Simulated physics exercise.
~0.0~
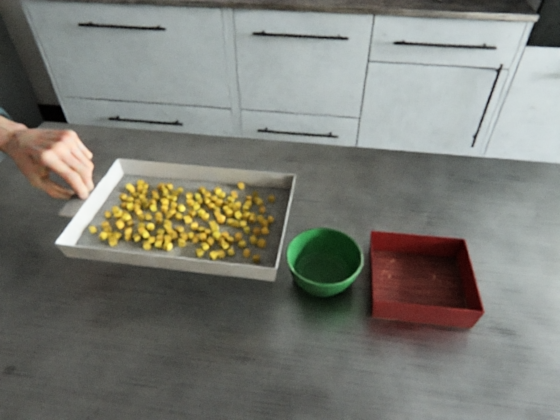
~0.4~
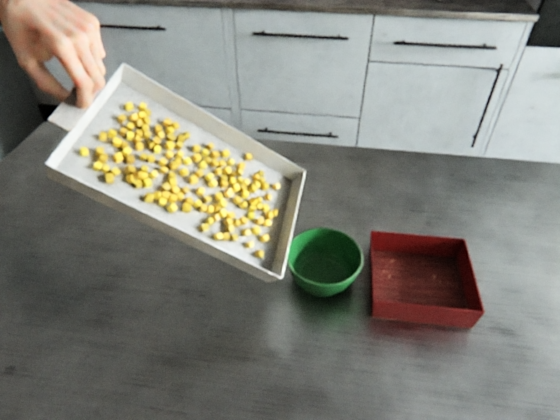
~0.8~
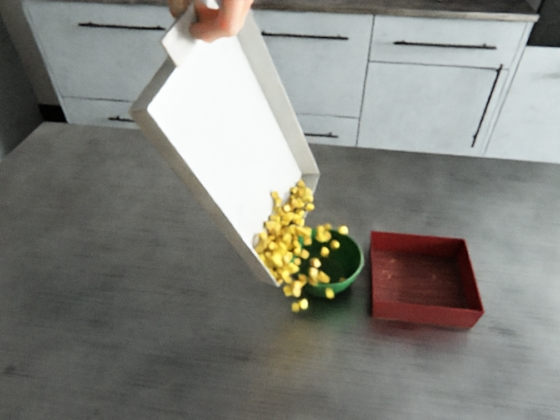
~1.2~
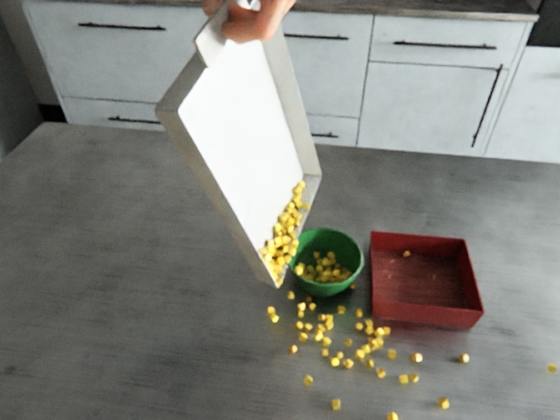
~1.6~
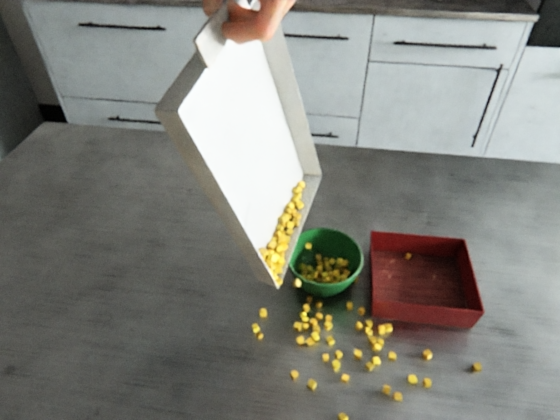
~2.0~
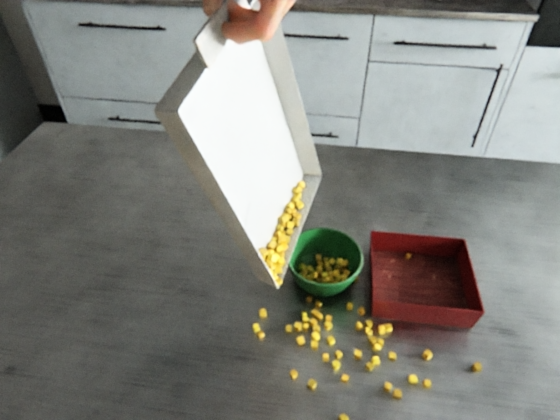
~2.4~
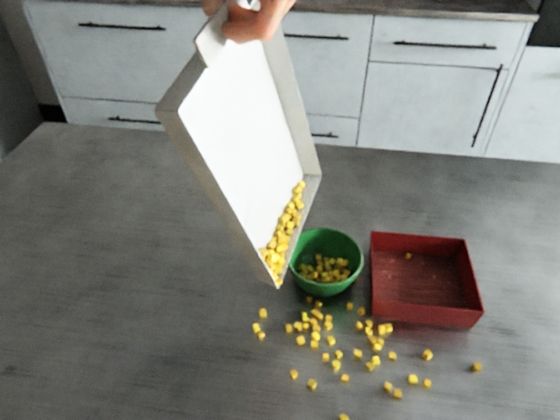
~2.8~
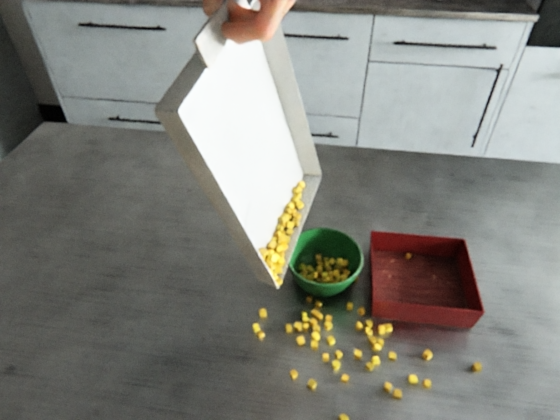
A hand tilts a tray of yellow cubes, spilling some into a green bowl and more onto the table.
